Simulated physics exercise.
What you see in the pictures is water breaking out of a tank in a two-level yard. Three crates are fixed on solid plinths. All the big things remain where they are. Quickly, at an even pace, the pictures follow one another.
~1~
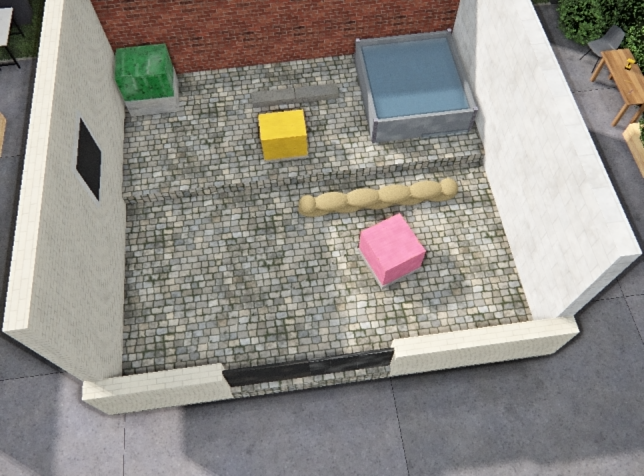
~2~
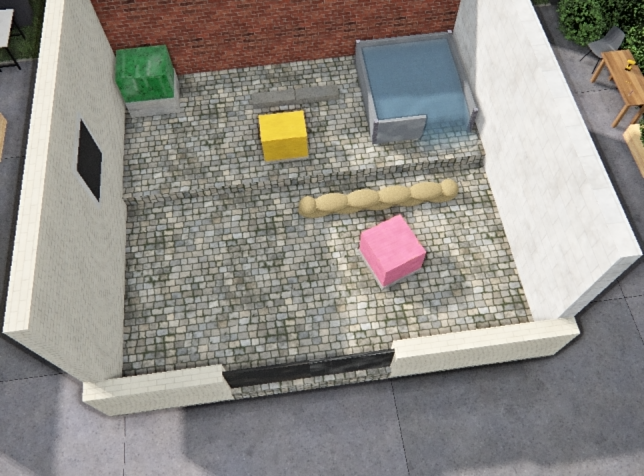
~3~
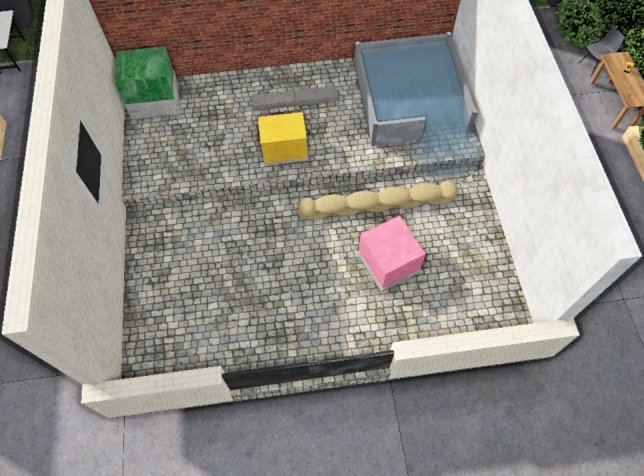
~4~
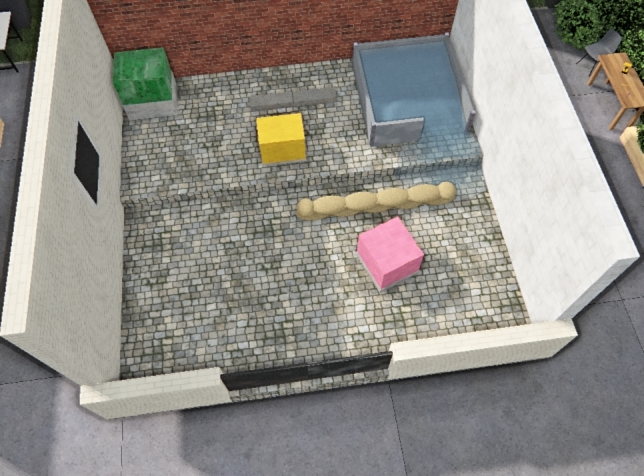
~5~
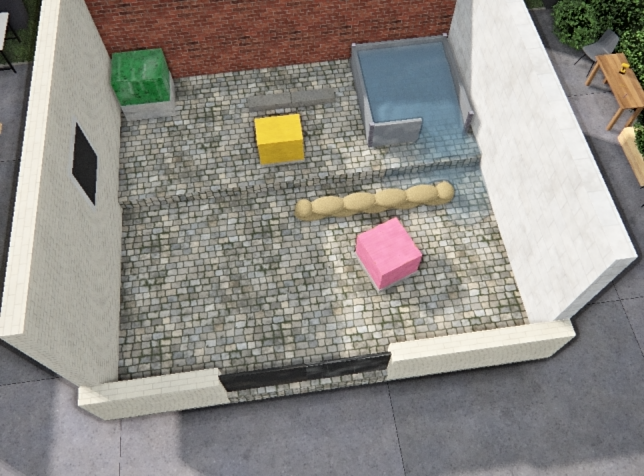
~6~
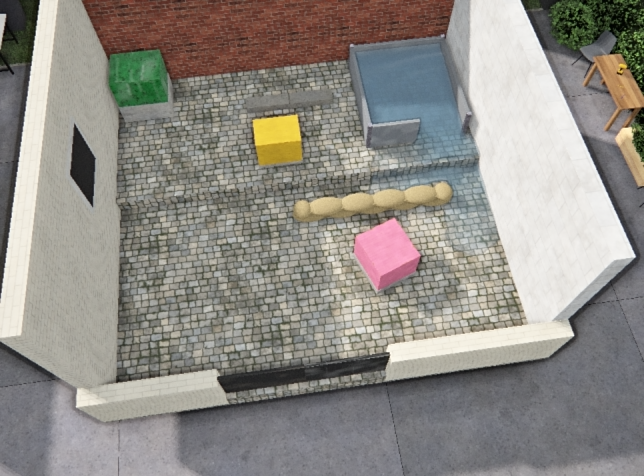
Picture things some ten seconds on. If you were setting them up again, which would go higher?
In the end pink crate: Remains dry. Green crate: Remains dry. Yellow crate: Remains dry.
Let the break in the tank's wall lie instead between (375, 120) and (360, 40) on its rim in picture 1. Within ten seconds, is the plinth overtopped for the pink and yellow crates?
My take: The pink one stays clear, while the yellow one gets flooded.
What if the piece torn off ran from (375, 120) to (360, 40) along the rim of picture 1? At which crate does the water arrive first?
The crate marked yellow.
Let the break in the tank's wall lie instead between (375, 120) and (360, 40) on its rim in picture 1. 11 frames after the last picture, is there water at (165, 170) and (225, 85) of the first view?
Going in the order you asked, the first is drenched and the second is drenched.
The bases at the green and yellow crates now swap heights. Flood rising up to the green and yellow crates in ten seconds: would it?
I reckon the green crate is left unharmed but the yellow crate is left unharmed.
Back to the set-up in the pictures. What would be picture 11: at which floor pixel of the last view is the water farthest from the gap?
I'd go with roughly (524, 339).
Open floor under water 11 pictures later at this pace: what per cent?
I reckon around 20 %.
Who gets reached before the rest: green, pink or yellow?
I'd go with the pink-painted one.
A moment on, water covers 10 % of the floor; the pink crate not reached, the green crate not reached, the yellow crate not reached.
Next, water covers 20 % of the floor; the pink crate water round its plinth, the green crate not reached, the yellow crate not reached.
Then, water covers 40 % of the floor; the pink crate water round its plinth, the green crate not reached, the yellow crate not reached.
Later, water covers 55 % of the floor; the pink crate water round its plinth, the green crate not reached, the yellow crate not reached.
In the end, water covers 60 % of the floor; the pink crate stayed above the water, the green crate stayed above the water, the yellow crate stayed above the water.
